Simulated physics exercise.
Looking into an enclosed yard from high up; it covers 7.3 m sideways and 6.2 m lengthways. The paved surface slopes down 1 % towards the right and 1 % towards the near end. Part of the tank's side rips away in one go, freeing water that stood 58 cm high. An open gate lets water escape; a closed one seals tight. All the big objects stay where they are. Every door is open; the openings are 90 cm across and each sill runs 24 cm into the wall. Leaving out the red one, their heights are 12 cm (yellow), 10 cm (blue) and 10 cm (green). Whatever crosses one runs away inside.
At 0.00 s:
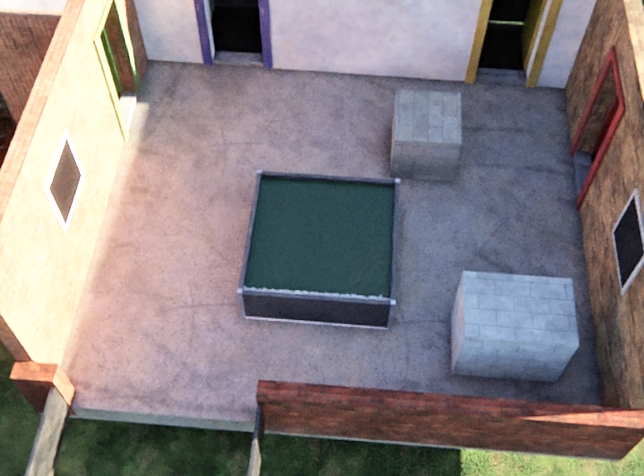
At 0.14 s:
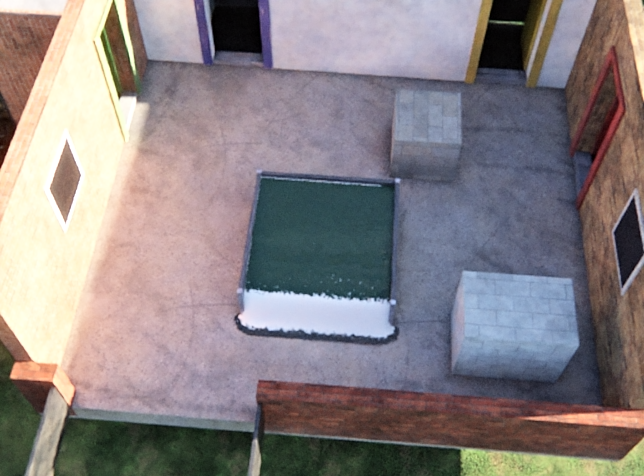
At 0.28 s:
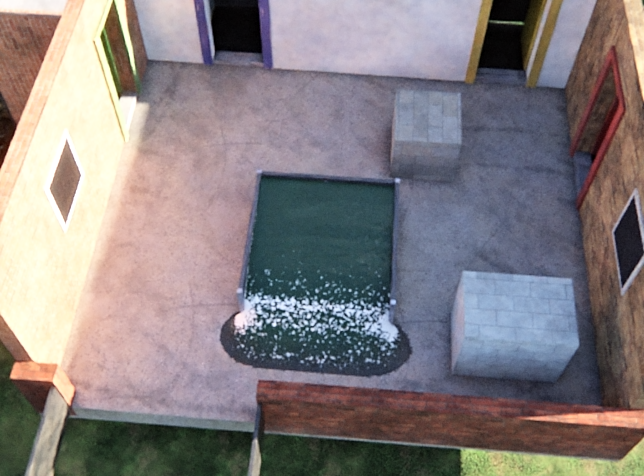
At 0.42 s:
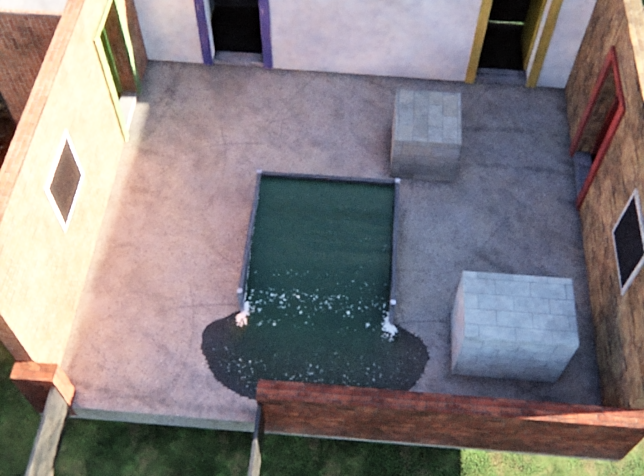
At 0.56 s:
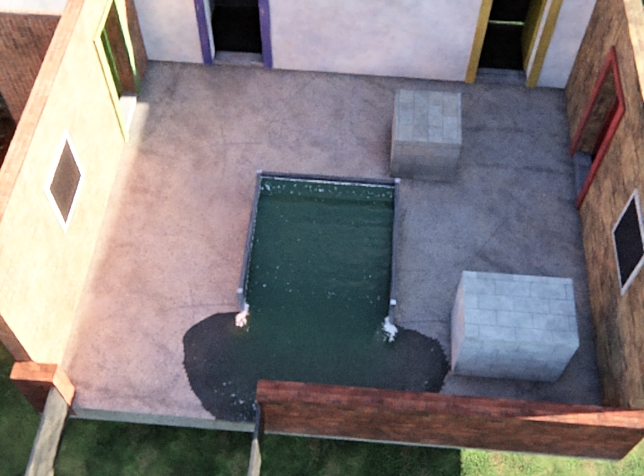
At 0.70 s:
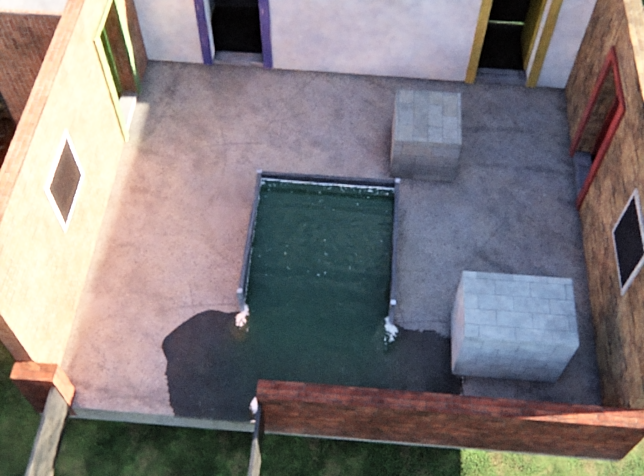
A tank in a walled yard opens at its near side and water spreads outward.
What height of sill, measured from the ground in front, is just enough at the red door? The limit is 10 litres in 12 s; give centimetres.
Some 5.5 cm above the ground.
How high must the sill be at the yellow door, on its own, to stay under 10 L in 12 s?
About 9.5 cm at yellow.
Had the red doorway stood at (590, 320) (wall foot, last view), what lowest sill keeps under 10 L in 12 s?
Roughly 8.5 cm.
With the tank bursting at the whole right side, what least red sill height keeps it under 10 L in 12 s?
Some 18 cm.
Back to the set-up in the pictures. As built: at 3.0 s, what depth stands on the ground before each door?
Depths in cm: Red 0, yellow 0, blue 0, green 0.
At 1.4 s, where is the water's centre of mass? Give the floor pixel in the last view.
Near (329, 312).
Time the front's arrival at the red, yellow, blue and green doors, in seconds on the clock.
Red 3.6 s, yellow 4.5 s, blue 10.5 s, green not in the 12 s.
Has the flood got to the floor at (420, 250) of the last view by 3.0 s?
It is under water.
After 1.4 s water covers 15 % of the floor, deepest (44 cm) near (311, 409); it has not reached the red door.
After 3.0 s water covers 30 % of the floor, deepest (42 cm) near (600, 433); it has not reached the red door.
After 12.0 s water covers 85 % of the floor, deepest (12 cm) near (582, 279); 7 cm at the red door, 0 litres in over its 17 cm sill.
At the red door as built, the water arrived by 3.6 s and peaked near 9 cm at 9.2 s.
With a sill of 5 cm, 15 litres would have come in within the 12 s; with 6.5 cm, 5 litres. So under 10 litres takes about 5.5 cm.
